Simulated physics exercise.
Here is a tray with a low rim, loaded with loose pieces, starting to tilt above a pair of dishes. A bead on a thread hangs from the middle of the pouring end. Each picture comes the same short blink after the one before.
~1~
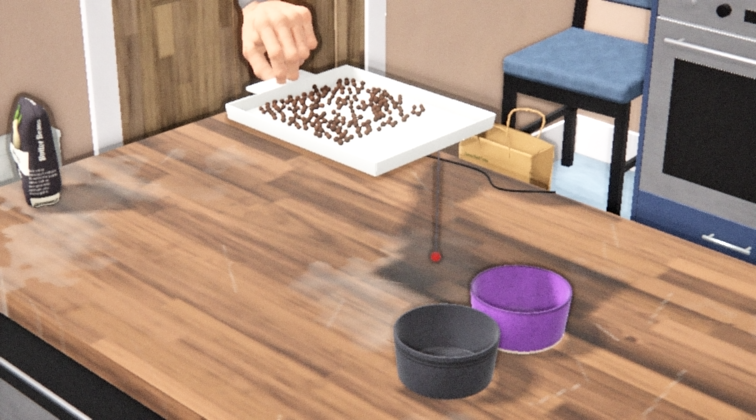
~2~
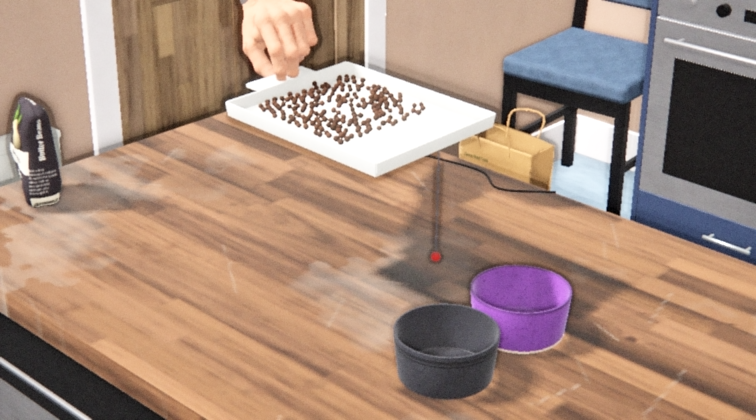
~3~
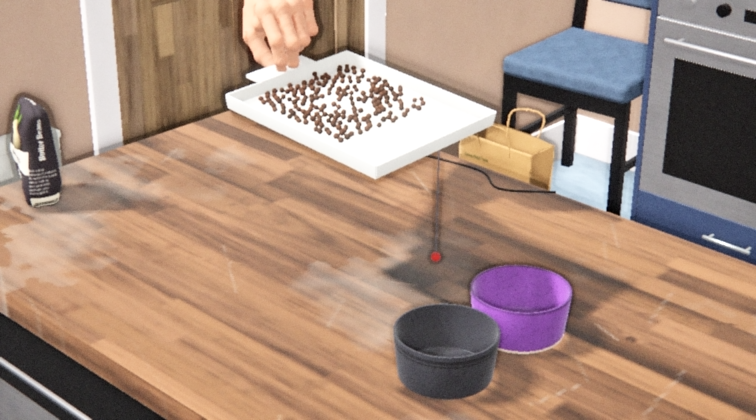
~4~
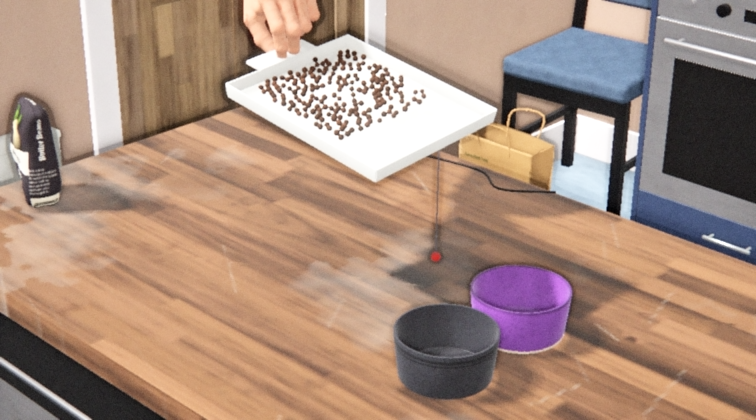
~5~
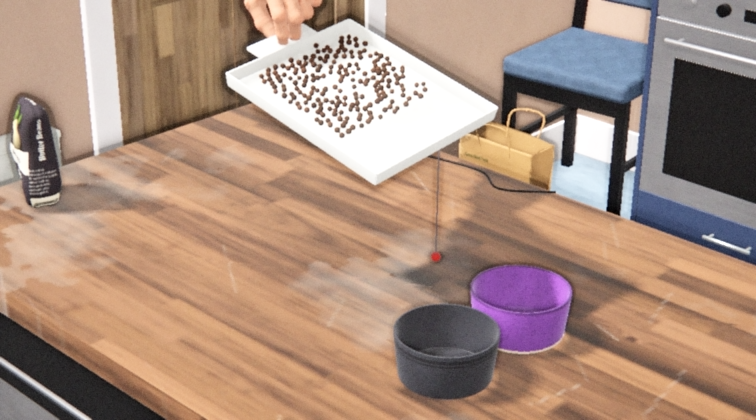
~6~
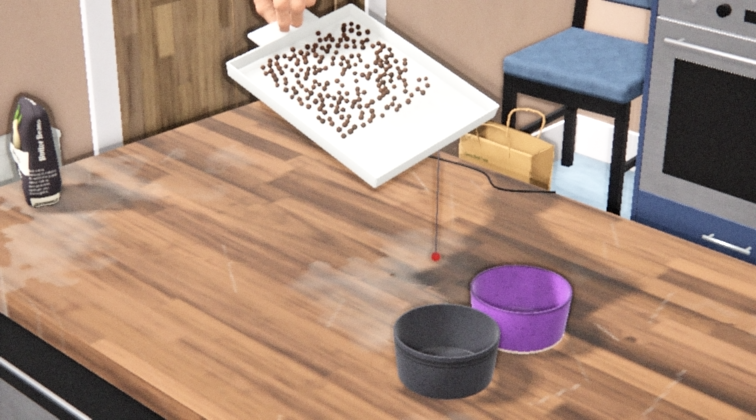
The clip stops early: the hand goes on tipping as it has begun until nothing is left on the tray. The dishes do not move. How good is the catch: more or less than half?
Caught overall: Only the smaller part.
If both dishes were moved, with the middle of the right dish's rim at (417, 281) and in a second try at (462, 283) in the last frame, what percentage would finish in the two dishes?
In turn 60 and 50 in a hundred.
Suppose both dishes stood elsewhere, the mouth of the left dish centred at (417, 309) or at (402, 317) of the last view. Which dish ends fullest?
The first try: The left dish. The second: The left-hand dish.
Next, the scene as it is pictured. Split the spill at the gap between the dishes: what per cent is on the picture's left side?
Some 100 per cent.
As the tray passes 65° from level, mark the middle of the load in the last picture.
Close to (386, 178).
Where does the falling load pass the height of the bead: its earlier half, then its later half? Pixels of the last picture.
Around (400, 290) and then (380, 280).
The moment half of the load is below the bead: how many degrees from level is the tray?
Around 105° of tilt.
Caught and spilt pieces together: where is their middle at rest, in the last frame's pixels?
Around (389, 349).
Soon after the last picture, tray tipped steeply; about two thirds on the tray; a small part in the left dish; a stray few outside both; about a quarter in the air.
A little later, tray tipped past a quarter turn; about half on the tray; a small part in the left dish; about a third outside both; a small part in the air.
Later still, tray tipped past a quarter turn; about a quarter in the left dish; a stray few in the right dish; most outside both.
At rest, tray tipped past a quarter turn; about a quarter in the left dish; a stray few in the right dish; most outside both.
